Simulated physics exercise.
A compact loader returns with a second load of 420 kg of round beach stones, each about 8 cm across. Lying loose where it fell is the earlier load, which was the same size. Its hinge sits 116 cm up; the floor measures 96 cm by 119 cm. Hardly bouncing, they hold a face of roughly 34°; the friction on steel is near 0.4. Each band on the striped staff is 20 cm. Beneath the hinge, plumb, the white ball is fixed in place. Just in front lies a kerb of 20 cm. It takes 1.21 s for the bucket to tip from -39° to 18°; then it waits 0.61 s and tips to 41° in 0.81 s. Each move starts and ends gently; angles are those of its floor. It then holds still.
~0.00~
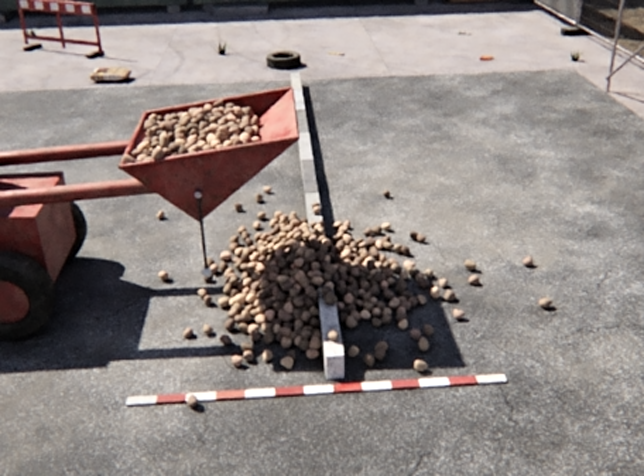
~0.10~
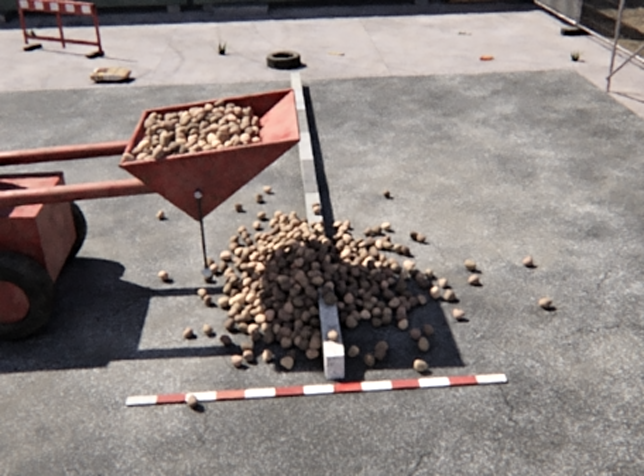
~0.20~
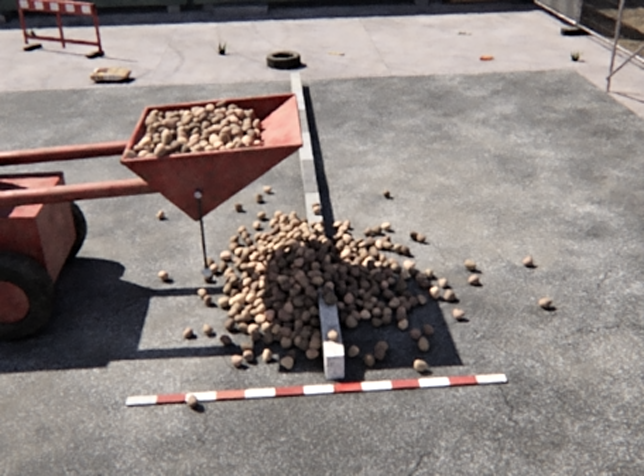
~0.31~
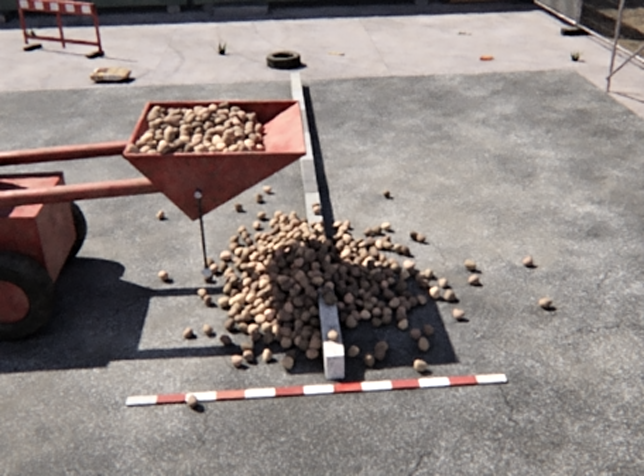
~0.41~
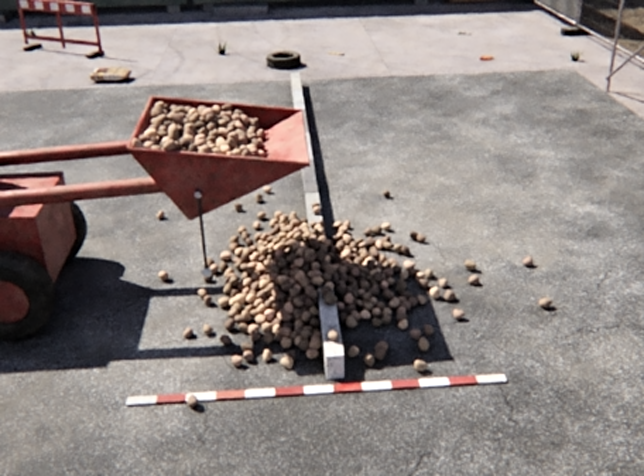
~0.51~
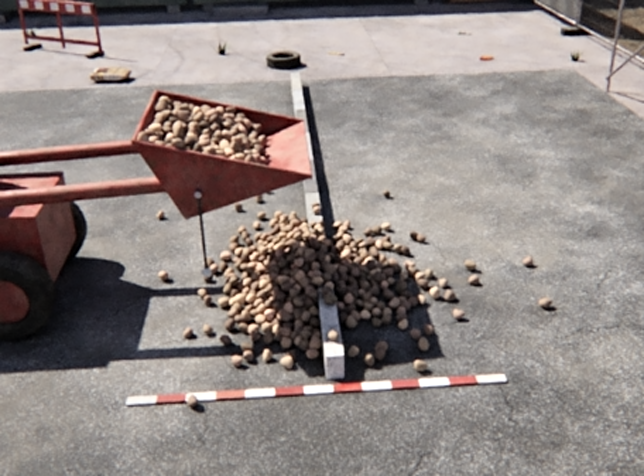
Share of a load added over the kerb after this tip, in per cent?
Some 69 %.
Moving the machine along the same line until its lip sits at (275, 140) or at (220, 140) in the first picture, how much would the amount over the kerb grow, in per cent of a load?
Close to 45 per cent, followed by close to 0 per cent.
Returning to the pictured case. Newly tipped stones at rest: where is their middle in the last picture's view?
The centre sits about (350, 266).
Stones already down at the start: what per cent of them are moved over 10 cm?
Around 15 in a hundred.
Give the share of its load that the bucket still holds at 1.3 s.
Some 95 %, roughly, is held.
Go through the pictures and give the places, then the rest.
The bucket is at -39°, its lip at (299, 138); the top of the load is at (200, 115). The earlier load is highest near (312, 254), 28 cm above ground level, 74 % on this side of the kerb, 26 % over the kerb, in the first frame.
The bucket is at -38°, its lip at (300, 140); the top of the load is at (200, 115); the stones move at 0.1 m/s on average, in the second frame.
Lip at (303, 145), floor tilted -35°, highest stones at (199, 116); the stones move at 0.1 m/s on average, in the third frame.
The bucket is at -30°, its lip at (306, 153); the top of the load is at (180, 118); the stones move at 0.2 m/s on average, in the fourth frame.
The bucket is at -24°, its lip at (310, 164); the top of the load is at (162, 117); the stones move at 0.2 m/s on average, in the fifth frame.
Lip at (312, 176), floor tilted -17°, highest stones at (166, 112); the stones move at 0.3 m/s on average, in the sixth frame.
After 0.9 s the floor is at 9°; in per cent of one load, 100 in the bucket, 74 on this side of the kerb, 26 over the kerb; the foremost stones are at (473, 279).
After 1.3 s the floor is at 18°; in per cent of one load, 95 in the bucket, 79 on this side of the kerb, 26 over the kerb; the foremost stones are at (473, 279).
After 3.1 s the floor is at 41°; in per cent of one load, 0 in the bucket, 104 on this side of the kerb, 96 over the kerb; the foremost stones are at (484, 273).
After 5.8 s the floor is at 41°; in per cent of one load, 0 in the bucket, 104 on this side of the kerb, 96 over the kerb; the foremost stones are at (484, 273). Net gain over the kerb, 69.
